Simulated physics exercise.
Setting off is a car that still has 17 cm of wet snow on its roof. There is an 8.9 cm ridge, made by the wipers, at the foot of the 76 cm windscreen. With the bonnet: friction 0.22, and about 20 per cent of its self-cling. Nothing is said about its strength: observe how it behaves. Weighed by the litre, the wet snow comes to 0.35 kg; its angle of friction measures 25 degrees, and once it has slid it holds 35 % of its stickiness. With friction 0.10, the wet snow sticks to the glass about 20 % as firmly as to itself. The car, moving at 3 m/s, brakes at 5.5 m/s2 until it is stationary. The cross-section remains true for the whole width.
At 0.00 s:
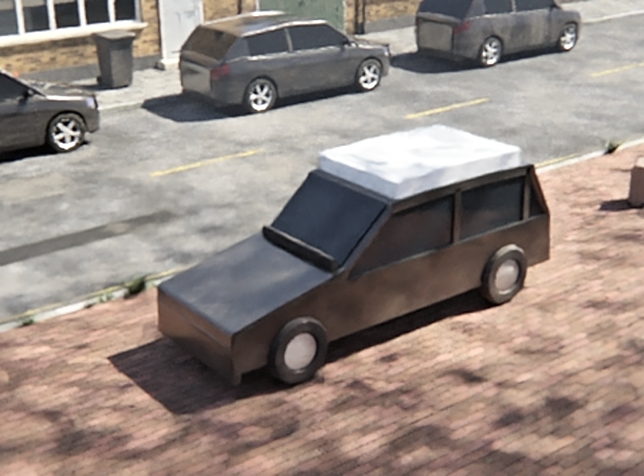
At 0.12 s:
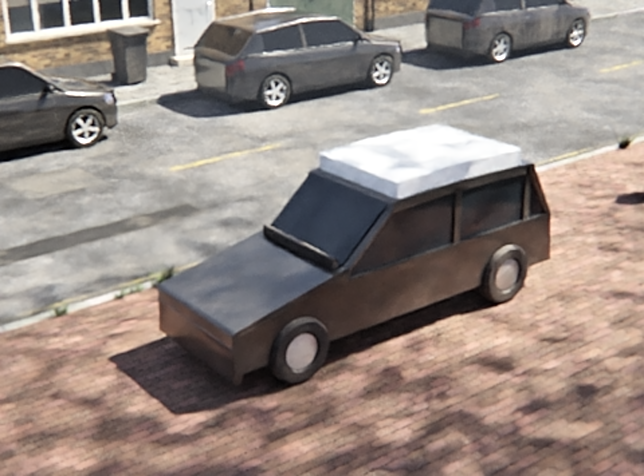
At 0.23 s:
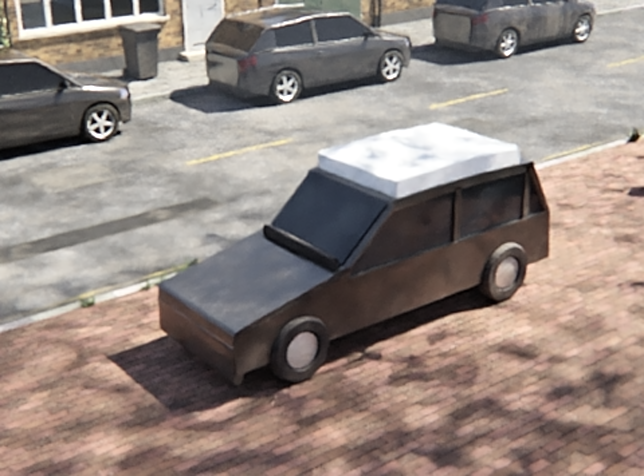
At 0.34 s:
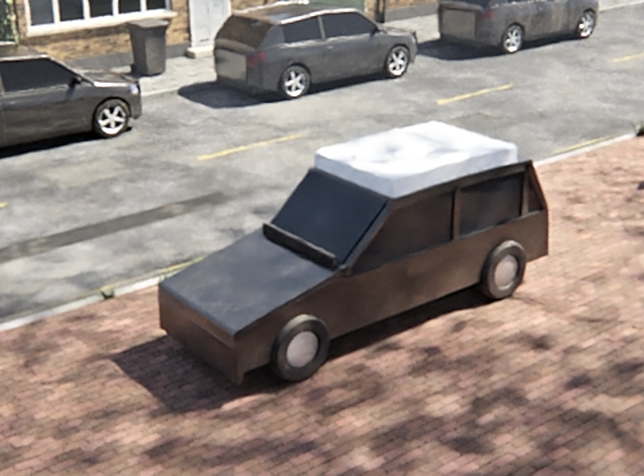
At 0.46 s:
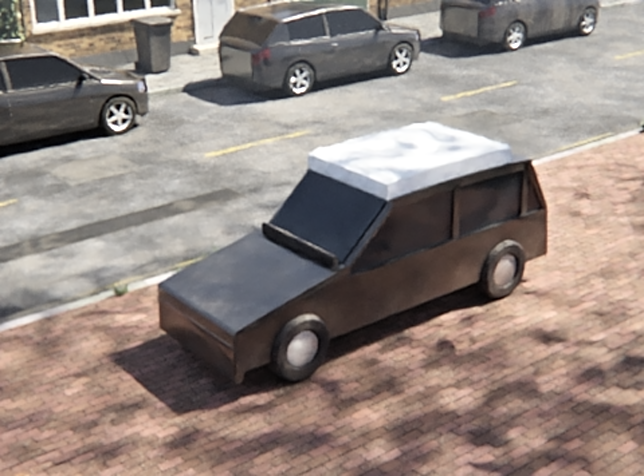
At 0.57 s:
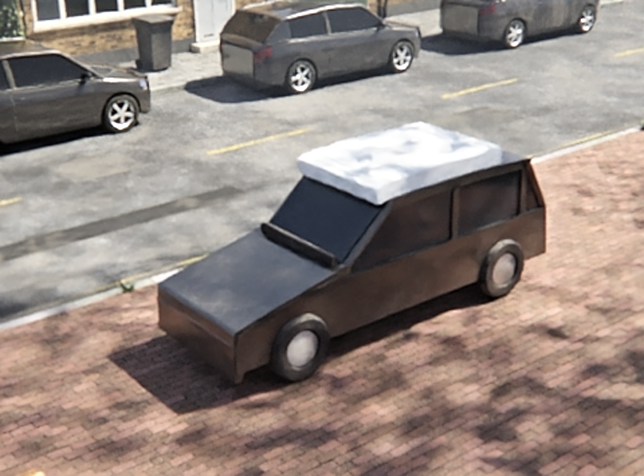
A slab of white snow on a dark, boxy car's roof stayed put at first, then slid forward in one piece, its front edge poking slightly over the windscreen, as the parked cars behind shifted right.
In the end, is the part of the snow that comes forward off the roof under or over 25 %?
Result: Greater than 25 percent.
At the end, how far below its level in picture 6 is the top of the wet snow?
Around 0 centimetres, give or take.
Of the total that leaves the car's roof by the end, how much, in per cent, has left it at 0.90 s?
Roughly 70 %.
After 0.90 s, 69 % of the snow is on the roof, 26 % on the glass, 5 % on the bonnet and none has gone off the nose.
After 1.28 s, 59 % of the snow is on the roof, 20 % on the glass, 21 % on the bonnet and none has gone off the nose.
After 1.66 s, 57 % of the snow is on the roof, 12 % on the glass, 30 % on the bonnet and 1 % has gone off the nose.
After 2.05 s, 57 % of the snow is on the roof, 11 % on the glass, 26 % on the bonnet and 6 % has gone off the nose.
After 3.50 s, 57 % of the snow is on the roof, 11 % on the glass, 14 % on the bonnet and 18 % has gone off the nose.
